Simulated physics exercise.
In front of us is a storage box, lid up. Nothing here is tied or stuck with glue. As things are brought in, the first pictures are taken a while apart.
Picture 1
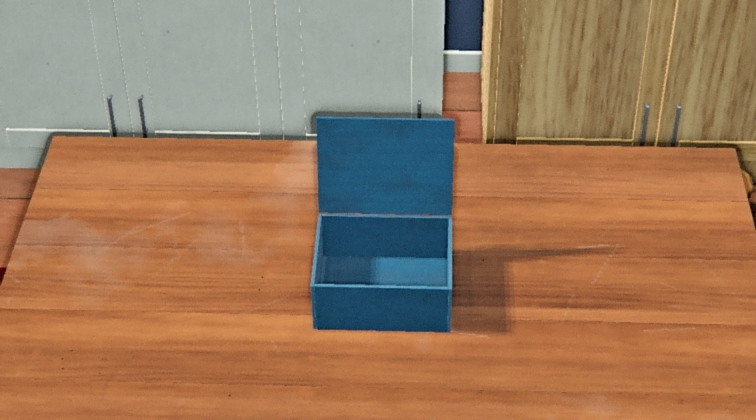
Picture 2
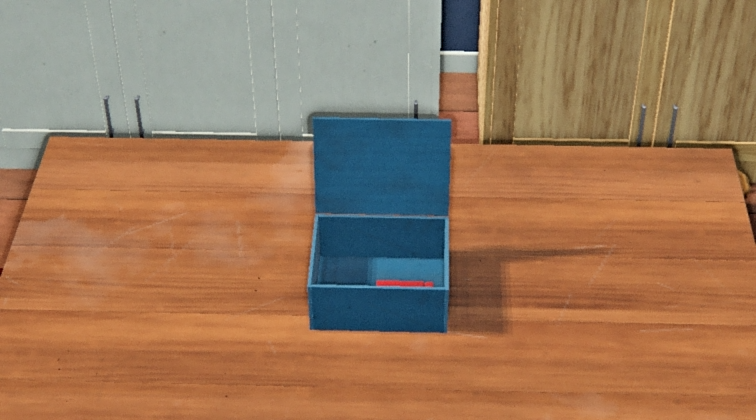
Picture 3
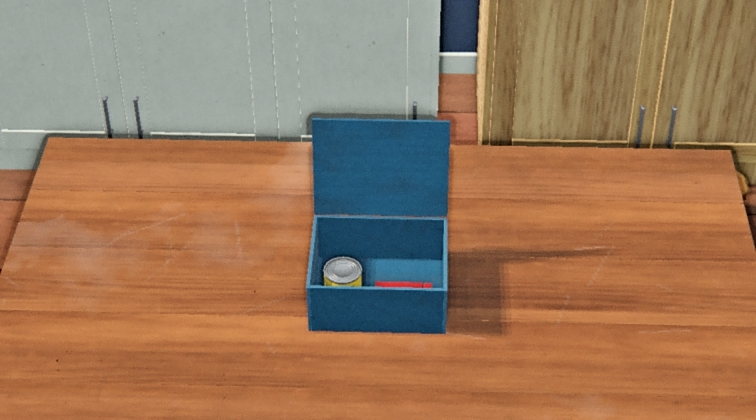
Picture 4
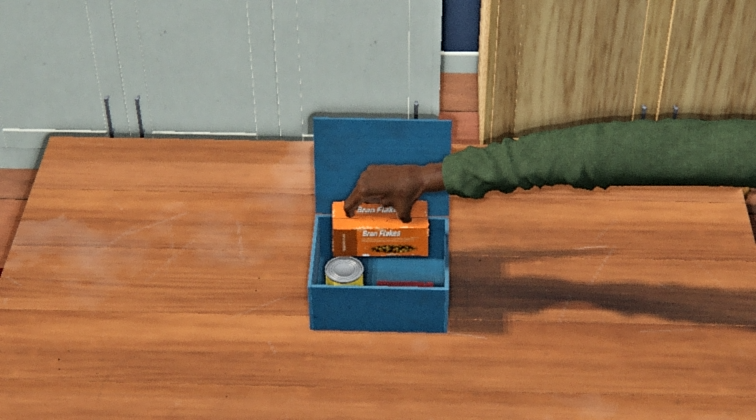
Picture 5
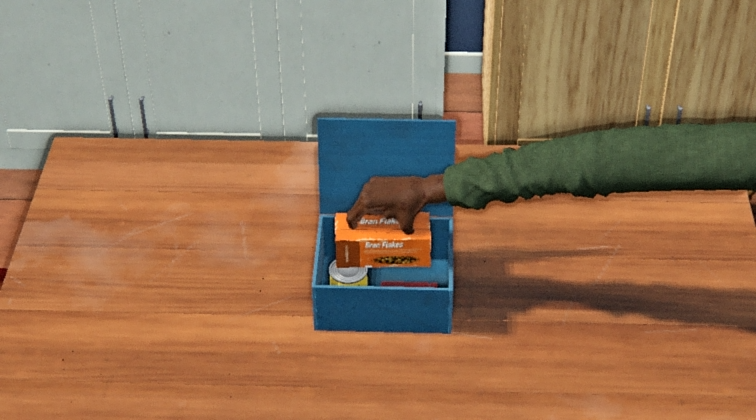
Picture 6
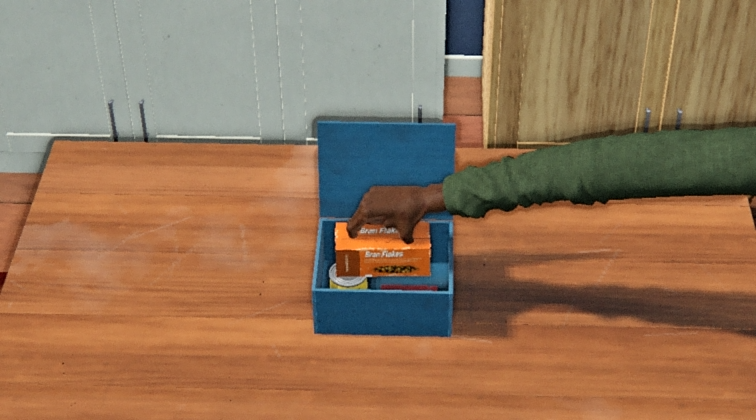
On a wooden table, a red item and a can appearing in an open blue box, then a hand lowering an orange carton slightly.
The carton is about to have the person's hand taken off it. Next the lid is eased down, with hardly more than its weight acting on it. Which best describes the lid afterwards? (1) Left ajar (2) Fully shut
(2) Fully shut.
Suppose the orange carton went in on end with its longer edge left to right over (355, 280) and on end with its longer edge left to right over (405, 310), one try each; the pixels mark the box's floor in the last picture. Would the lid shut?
With the first placement the lid is kept from closing; with the second it is kept from closing.
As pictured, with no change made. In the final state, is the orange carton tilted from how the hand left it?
Looking at the last picture, the orange carton sits at an angle.
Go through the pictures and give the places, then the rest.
The last thing is not in view yet, in the first frame.
The last thing is not in view yet, in the second frame.
The last thing is not in view yet, in the third frame.
On its way; orange carton (380, 229), in the fourth frame.
On its way; orange carton (383, 240), in the fifth frame.
In place under the hand; orange carton (383, 249), in the sixth frame.
Then, 0.60 s later than the last frame, orange carton on its side near (390, 263); red shaker moved a little.
Then, 1.60 s later than the last frame, lid 58° above the rim; orange carton on its side near (390, 263); red shaker moved a little.
Then, 1.90 s later than the last frame, lid 15° above the rim; orange carton on its side near (390, 263); red shaker moved a little.
When it is over, lid shut; lying over in the box, orange carton; the other 2 as before. End places, in pixels of the last picture, orange carton near (390, 263).
